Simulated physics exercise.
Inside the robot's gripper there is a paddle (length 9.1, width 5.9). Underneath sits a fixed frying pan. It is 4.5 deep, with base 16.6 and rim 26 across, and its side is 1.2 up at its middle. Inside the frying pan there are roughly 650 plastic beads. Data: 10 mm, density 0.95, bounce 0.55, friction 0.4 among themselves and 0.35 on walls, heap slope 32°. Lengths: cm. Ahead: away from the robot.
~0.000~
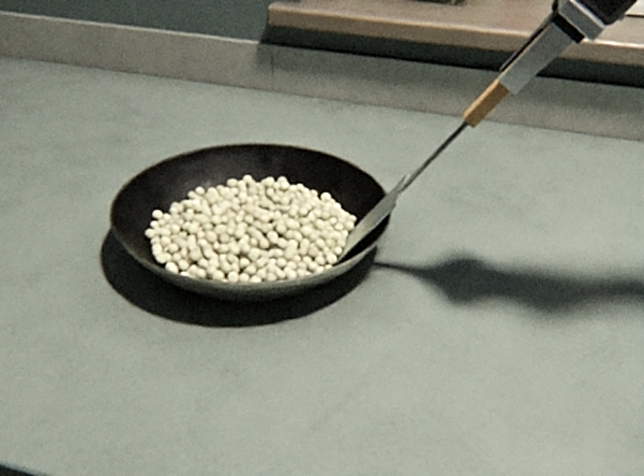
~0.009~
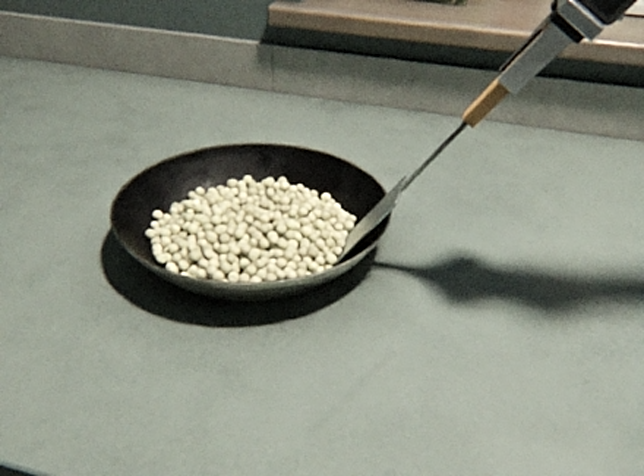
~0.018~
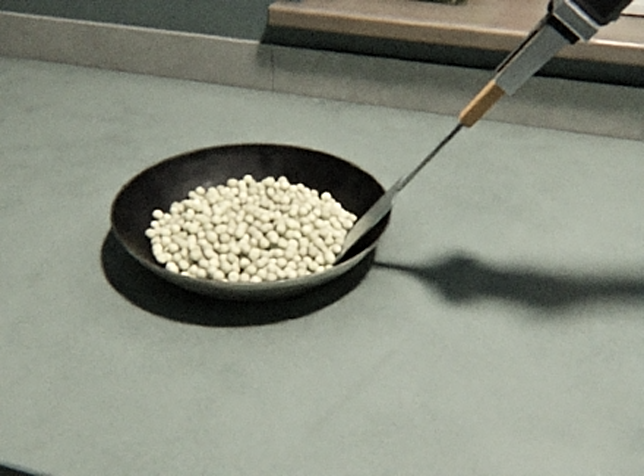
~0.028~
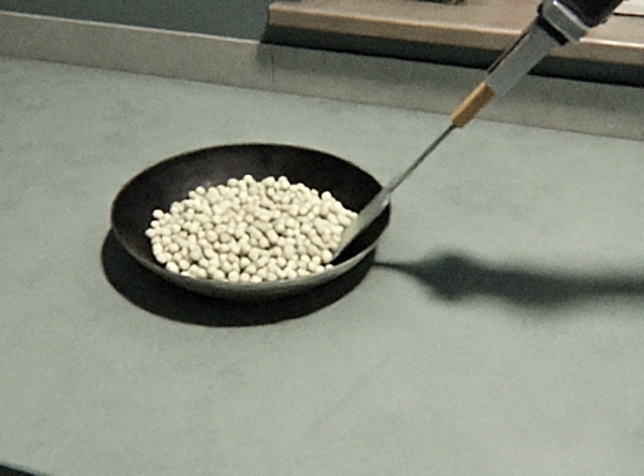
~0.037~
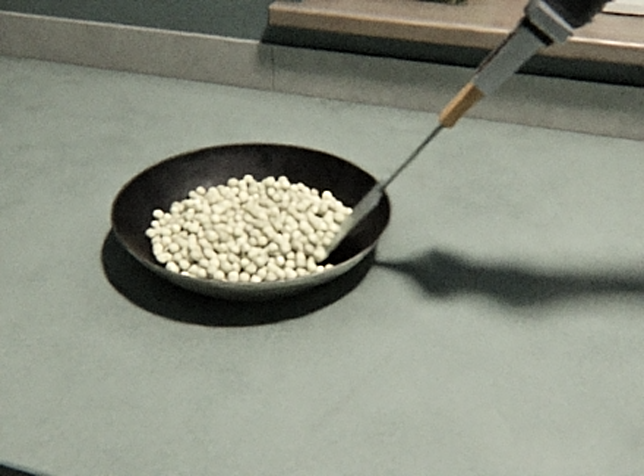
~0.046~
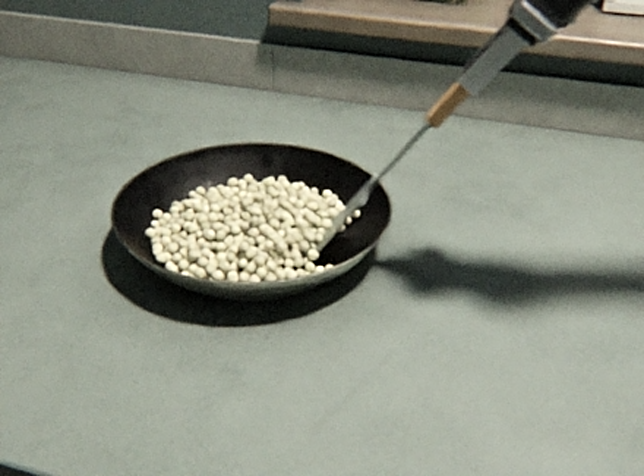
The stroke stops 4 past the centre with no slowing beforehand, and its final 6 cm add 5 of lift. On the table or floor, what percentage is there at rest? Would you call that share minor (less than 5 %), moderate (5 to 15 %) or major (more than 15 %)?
I would call it moderate.
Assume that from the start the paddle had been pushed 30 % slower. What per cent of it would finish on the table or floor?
0 %.
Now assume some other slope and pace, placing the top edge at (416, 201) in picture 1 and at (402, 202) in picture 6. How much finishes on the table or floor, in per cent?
Around 0 per cent finishes there.
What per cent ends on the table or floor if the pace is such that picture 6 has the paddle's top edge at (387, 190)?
Near 0 in a hundred.
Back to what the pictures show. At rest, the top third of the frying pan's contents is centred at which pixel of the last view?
You'll find it at about (210, 214).
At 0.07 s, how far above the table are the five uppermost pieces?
They are around 6 cm up.
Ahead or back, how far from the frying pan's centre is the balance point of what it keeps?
2.5 cm ahead.
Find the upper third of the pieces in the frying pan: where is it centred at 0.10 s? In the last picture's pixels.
Near pixel (245, 215).
By 0.07 s, sloping 56°, highest piece 6 above the table; 653 in the frying pan.
By 0.10 s, sloping 56°, highest piece 8 above the table; 653 in the frying pan.
By 0.31 s, sloping 56°, highest piece 13 above the table; 598 in the frying pan, 47 on the table or floor, 8 on the blade or in flight.
By 1.36 s, sloping 56°, highest piece 3 above the table; 598 in the frying pan, 55 on the table or floor.
Final count, 598 in the frying pan, 55 on the table or floor. That is 8 % on the table or floor.
